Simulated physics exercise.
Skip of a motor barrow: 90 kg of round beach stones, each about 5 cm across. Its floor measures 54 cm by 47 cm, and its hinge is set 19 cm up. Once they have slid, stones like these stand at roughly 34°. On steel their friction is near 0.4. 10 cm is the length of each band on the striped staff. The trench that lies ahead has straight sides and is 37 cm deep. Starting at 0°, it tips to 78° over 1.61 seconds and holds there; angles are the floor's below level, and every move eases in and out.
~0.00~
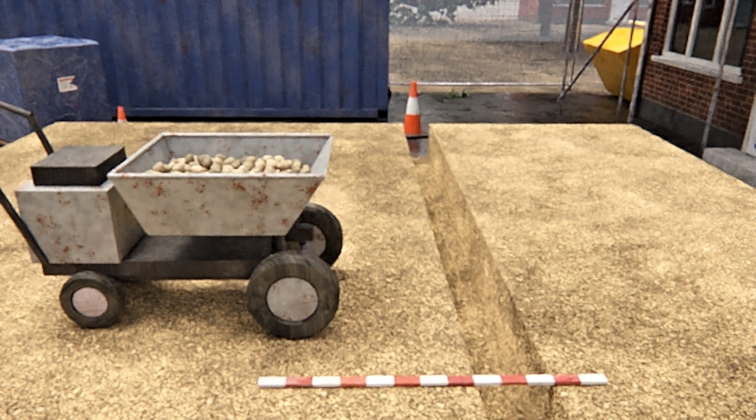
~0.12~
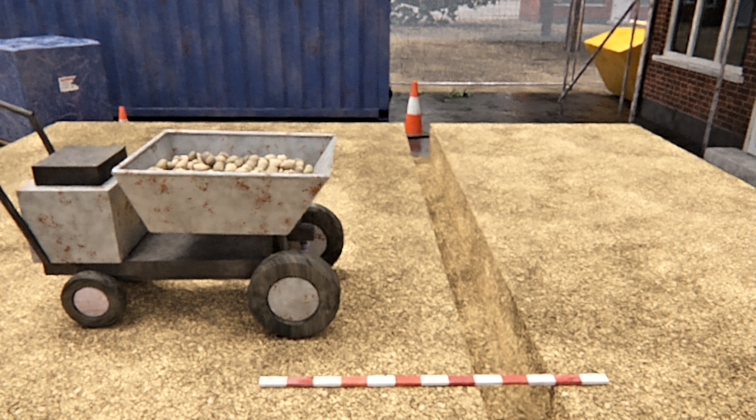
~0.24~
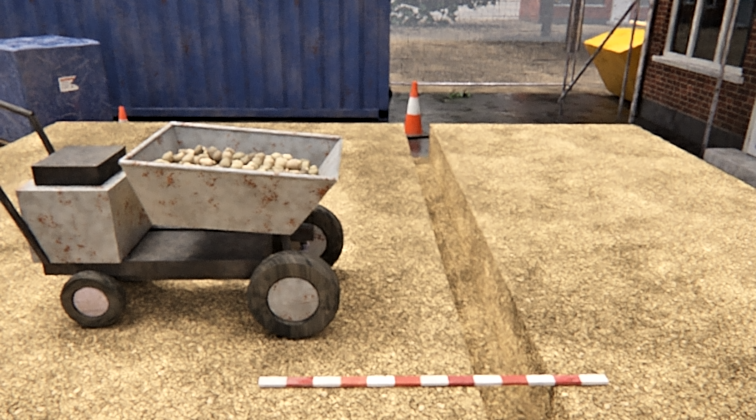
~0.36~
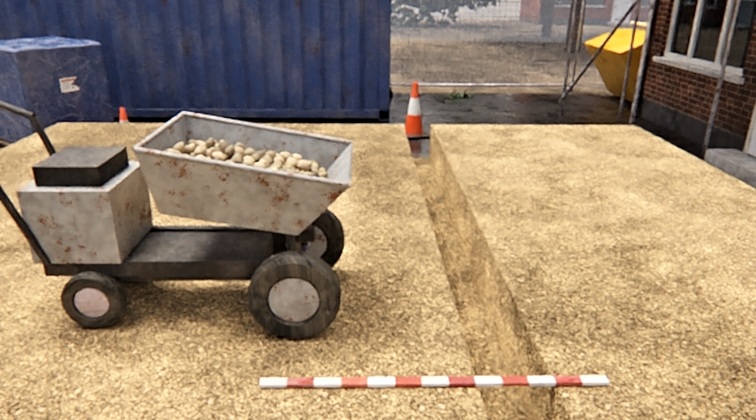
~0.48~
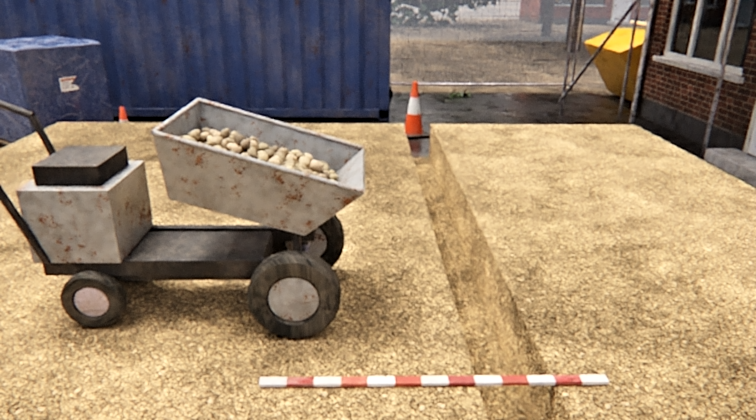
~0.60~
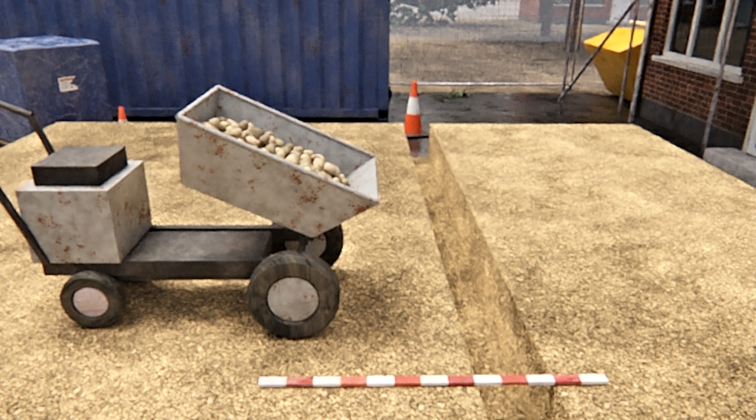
A rusty grey motor barrow loaded with pale rounded stones stands at the left on sandy ground, seen from slightly above by a still camera. A narrow trench runs to its right, with a red-and-white pole across the near end, an orange cone beyond, and a blue container behind. The barrow's skip tilts steadily forward to the right, its back rising, while its wheels stay put.
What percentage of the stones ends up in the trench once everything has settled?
About 86 per cent.
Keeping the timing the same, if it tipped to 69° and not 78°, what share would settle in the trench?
About 85%.
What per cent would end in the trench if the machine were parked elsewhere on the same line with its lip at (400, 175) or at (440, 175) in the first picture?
Some 50 and some 15 per cent, in that order.
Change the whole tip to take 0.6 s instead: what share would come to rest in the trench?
My guess is near 85 percent.
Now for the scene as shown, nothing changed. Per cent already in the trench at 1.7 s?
About 55%.
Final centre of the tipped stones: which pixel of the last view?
Around (476, 349).
After 1.2 s the floor is at 66°; 98 % in the skip, 2 % short of the trench; the foremost stones are at (441, 252).
After 1.7 s the floor is at 78°; 29 % in the skip, 15 % short of the trench, 57 % in the trench; the foremost stones are at (502, 336).
After 2.1 s the floor is at 78°; 6 % in the skip, 19 % short of the trench, 75 % in the trench; the foremost stones are at (501, 338).
After 4.0 s the floor is at 78°; 0 % in the skip, 14 % short of the trench, 86 % in the trench; the foremost stones are at (509, 355).
